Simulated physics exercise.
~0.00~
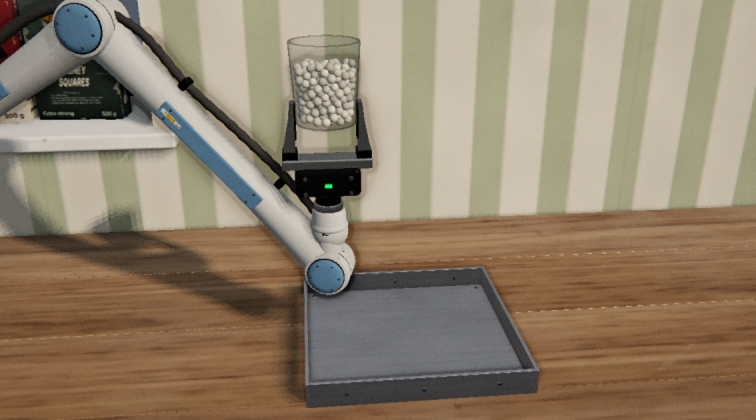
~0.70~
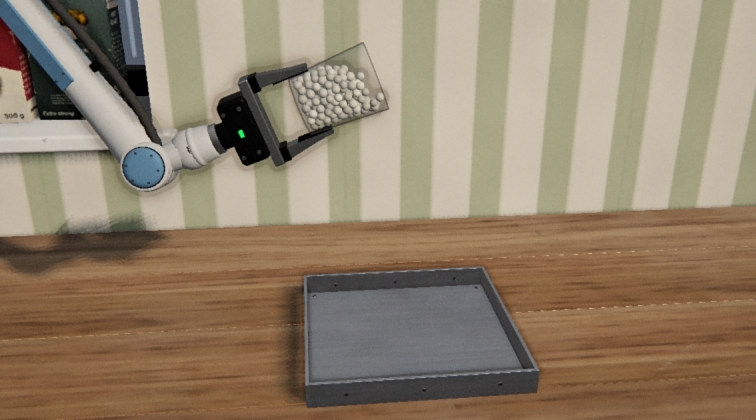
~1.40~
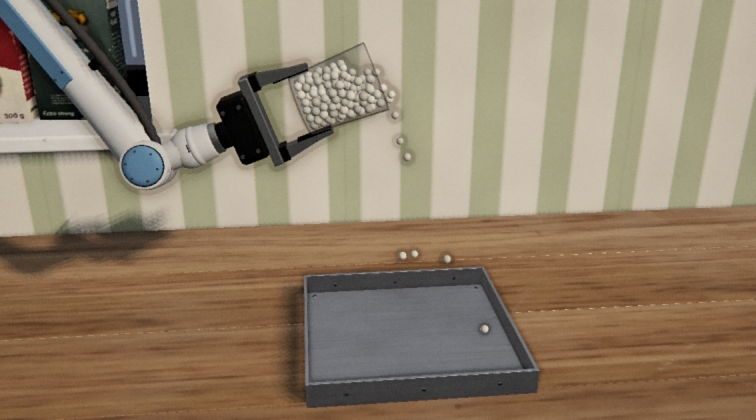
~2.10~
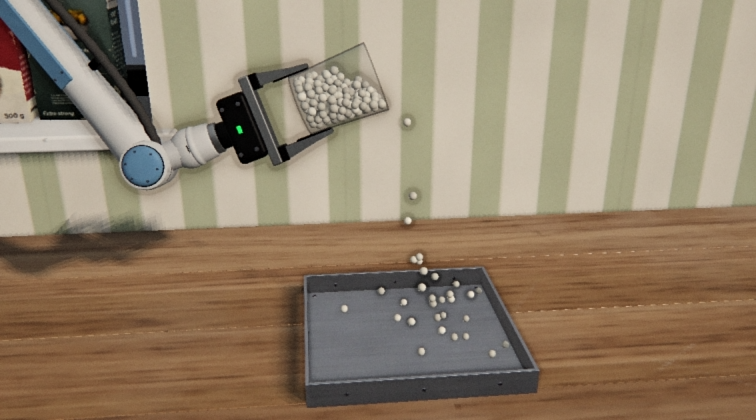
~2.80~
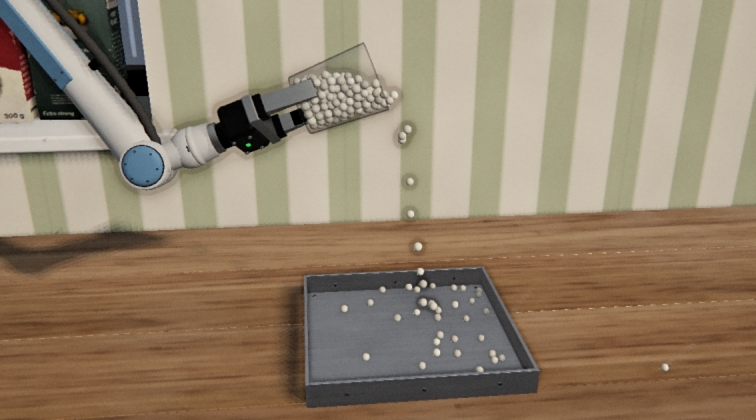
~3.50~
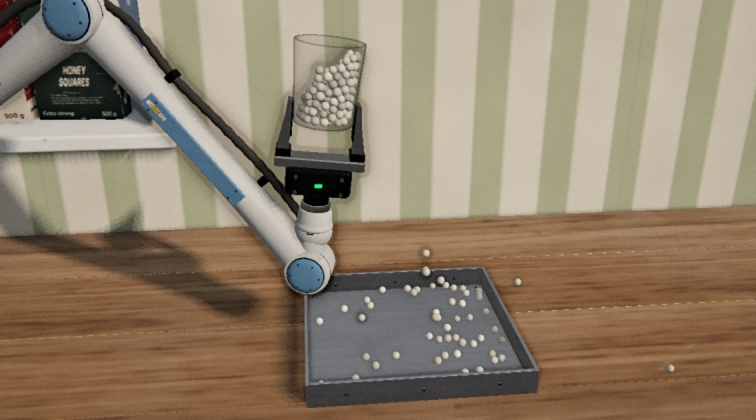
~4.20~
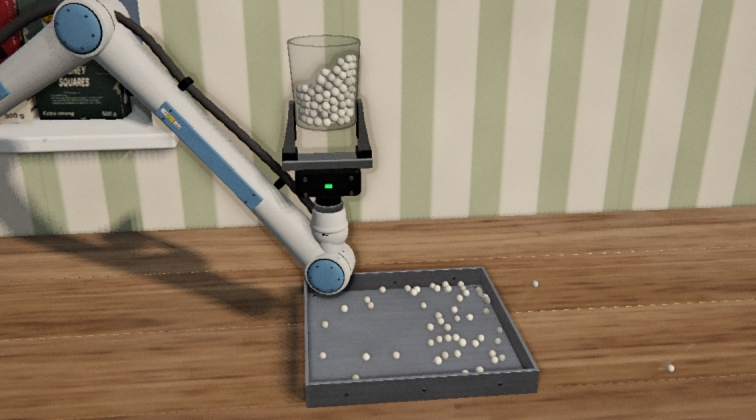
Above a grey tray, a robot arm tips a beaker, spills some white beads, and rights it.
